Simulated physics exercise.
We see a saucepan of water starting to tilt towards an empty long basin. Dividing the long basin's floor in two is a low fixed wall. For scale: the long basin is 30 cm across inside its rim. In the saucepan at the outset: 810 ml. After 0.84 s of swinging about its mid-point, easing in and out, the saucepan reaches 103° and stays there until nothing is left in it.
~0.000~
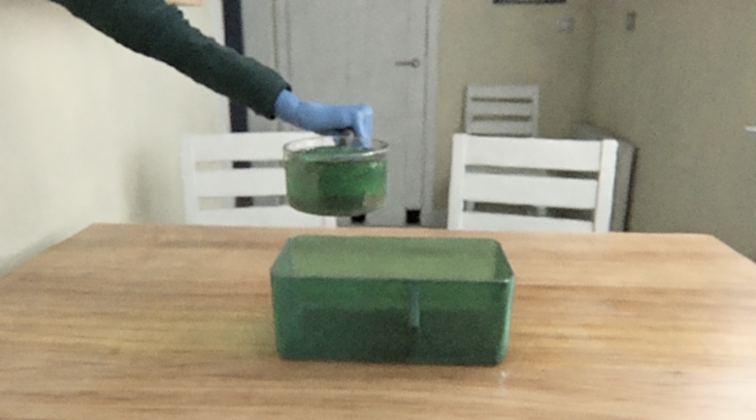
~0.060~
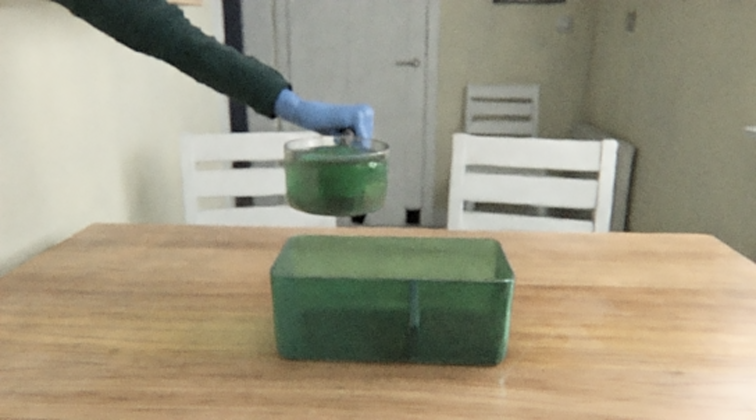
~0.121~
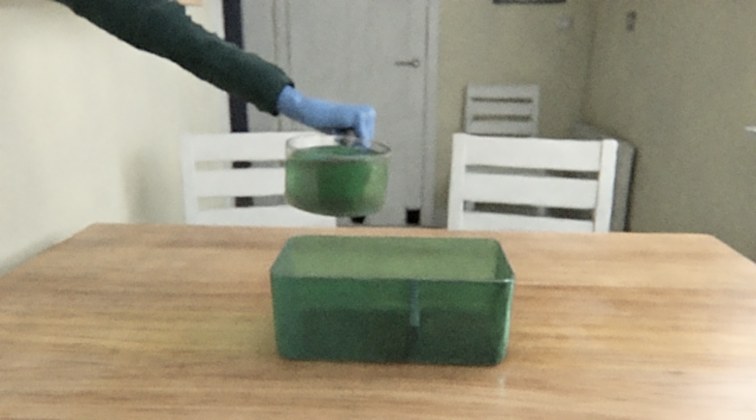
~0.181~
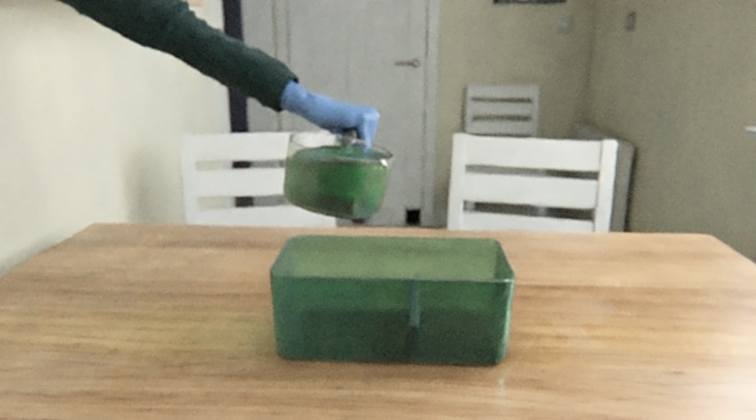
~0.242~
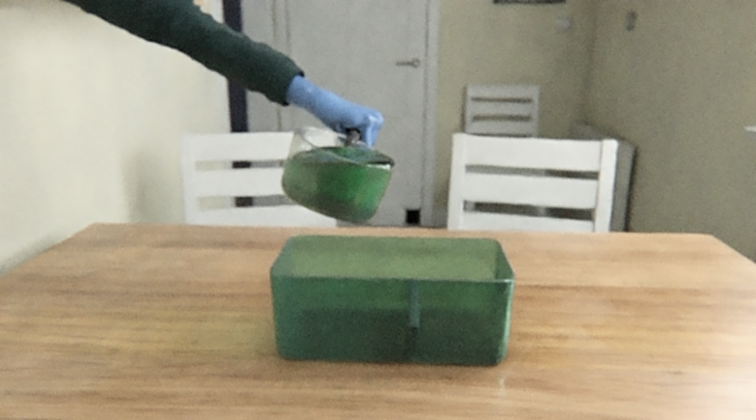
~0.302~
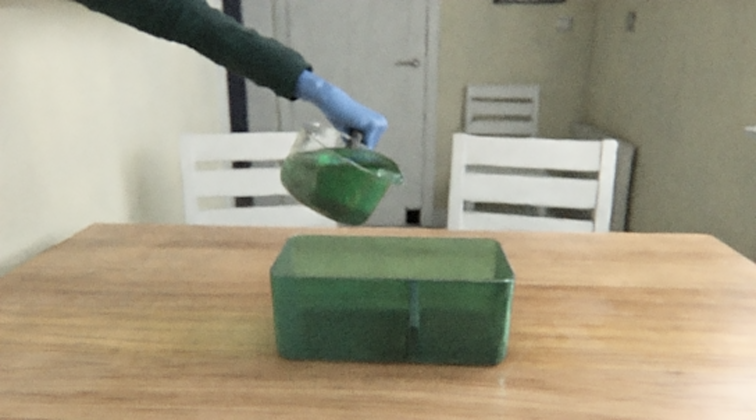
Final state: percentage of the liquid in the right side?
Approximately 70 %.
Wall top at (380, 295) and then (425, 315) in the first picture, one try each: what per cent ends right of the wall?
The first try gives 95 percent and the second 45 percent.
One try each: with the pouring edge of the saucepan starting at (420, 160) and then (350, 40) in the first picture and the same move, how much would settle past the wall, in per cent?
90 then 60 %.
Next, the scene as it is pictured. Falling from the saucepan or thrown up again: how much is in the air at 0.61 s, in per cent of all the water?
Near 30 in a hundred.
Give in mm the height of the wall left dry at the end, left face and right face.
It's around 40 mm on the left side and around 14 mm on the right side.
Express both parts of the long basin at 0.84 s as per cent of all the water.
Left roughly 16, right roughly 70.
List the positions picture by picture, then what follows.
In the first picture, it leans 0°; its right rim is at (389, 148); the water meets the walls at (288, 153) and (387, 155); the long basin's rim runs from (280, 254) to (506, 259); the wall's top is at (414, 301).
In the second picture, it leans 1°; its right rim is at (389, 149); the water meets the walls at (289, 153) and (387, 155).
In the third picture, it leans 5°; its right rim is at (391, 153); the water meets the walls at (290, 153) and (388, 156).
In the fourth picture, it leans 11°; its right rim is at (393, 158); the water meets the walls at (291, 153) and (391, 157).
In the fifth picture, it leans 20°; its right rim is at (394, 167); the water meets the walls at (291, 155) and (395, 161); 1 per cent is over the edge.
In the sixth picture, it leans 30°; its right rim is at (395, 176); the water meets the walls at (290, 156) and (394, 169); 4 per cent is over the edge.
Then, 0.61 s in, the tilt is 86° and 36 per cent is still to pour, 1 is left of the wall and 33 right of it.
Then, 0.84 s in, the tilt is 103° and 7 per cent is still to pour, 17 is left of the wall and 70 right of it.
Then, 1.08 s in, the tilt is 103° and 1 per cent is still to pour, 28 is left of the wall and 70 right of it.
Then, 1.34 s in, the tilt is 103° and 0 per cent is still to pour, 30 is left of the wall and 70 right of it.
Finally, 30 per cent lies left of the wall, 70 right of it and 1 outside.
